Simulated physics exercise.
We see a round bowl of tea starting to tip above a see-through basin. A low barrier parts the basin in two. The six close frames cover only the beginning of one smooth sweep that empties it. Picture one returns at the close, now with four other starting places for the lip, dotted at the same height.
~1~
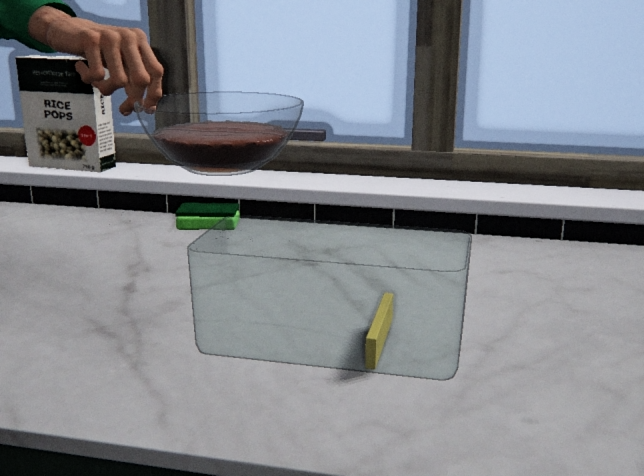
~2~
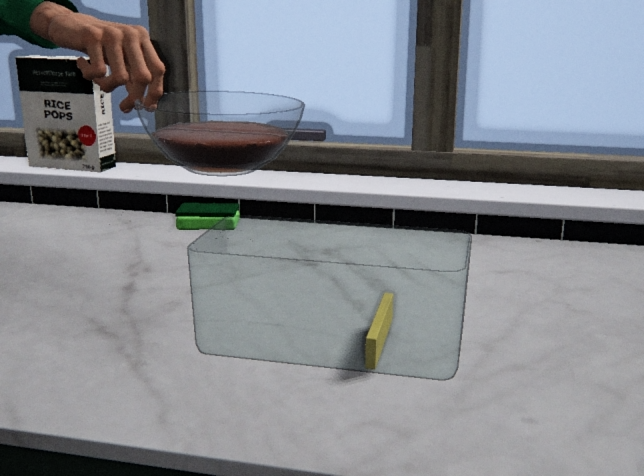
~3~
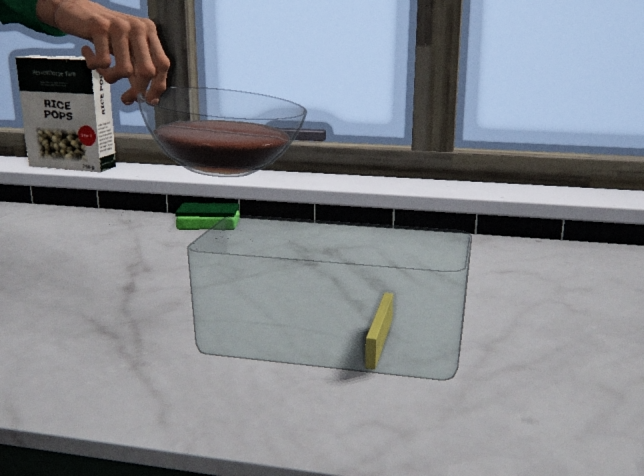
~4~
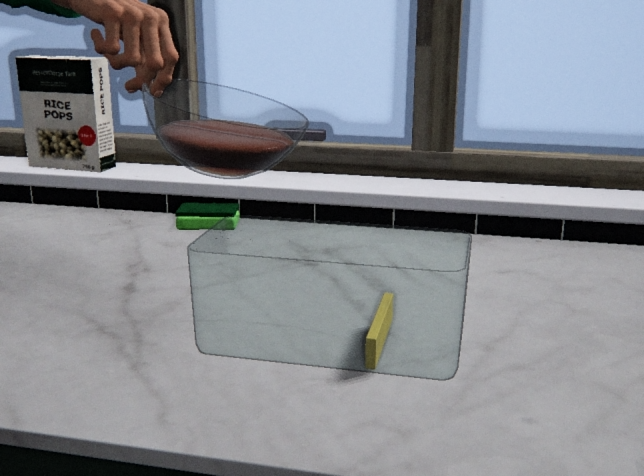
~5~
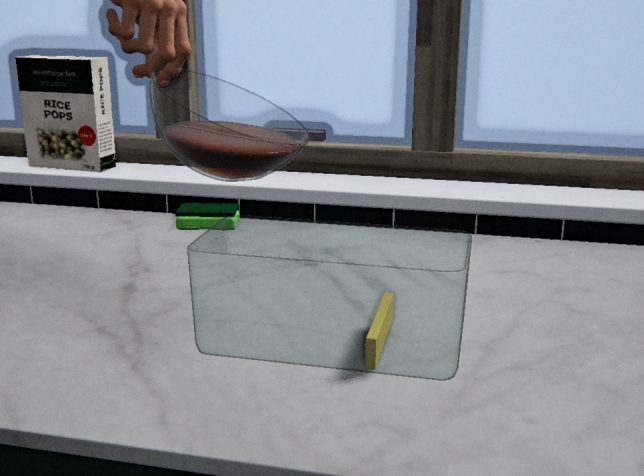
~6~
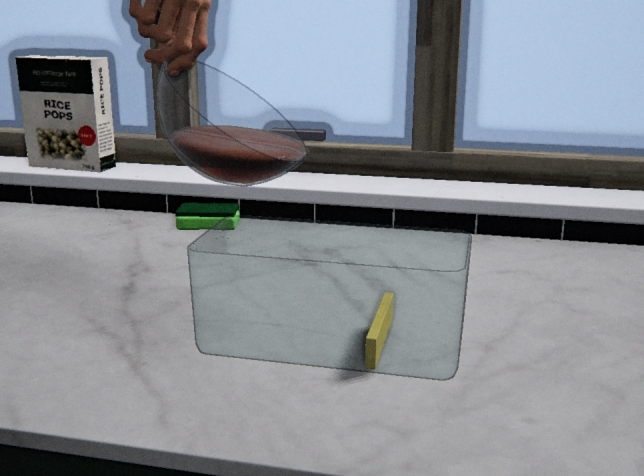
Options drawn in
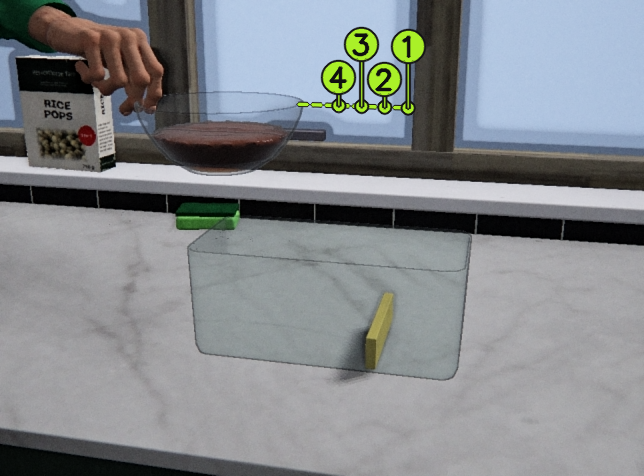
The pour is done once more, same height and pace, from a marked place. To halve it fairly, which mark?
Choose 3.
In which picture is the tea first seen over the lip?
In picture 6.
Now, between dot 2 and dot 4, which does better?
That would be 2.
On the marked copy, 1 at (408, 108); 2 at (384, 107); 3 at (361, 106); 4 at (338, 105).
Choosing 1, about 26 % ends left of the wall and 72 % right of it.
Choosing 2, about 37 % ends left of the wall and 59 % right of it; 4 % is lost outside.
Choosing 3, about 49 % ends left of the wall and 49 % right of it.
Choosing 4, about 71 % ends left of the wall and 26 % right of it; 3 % is lost outside.
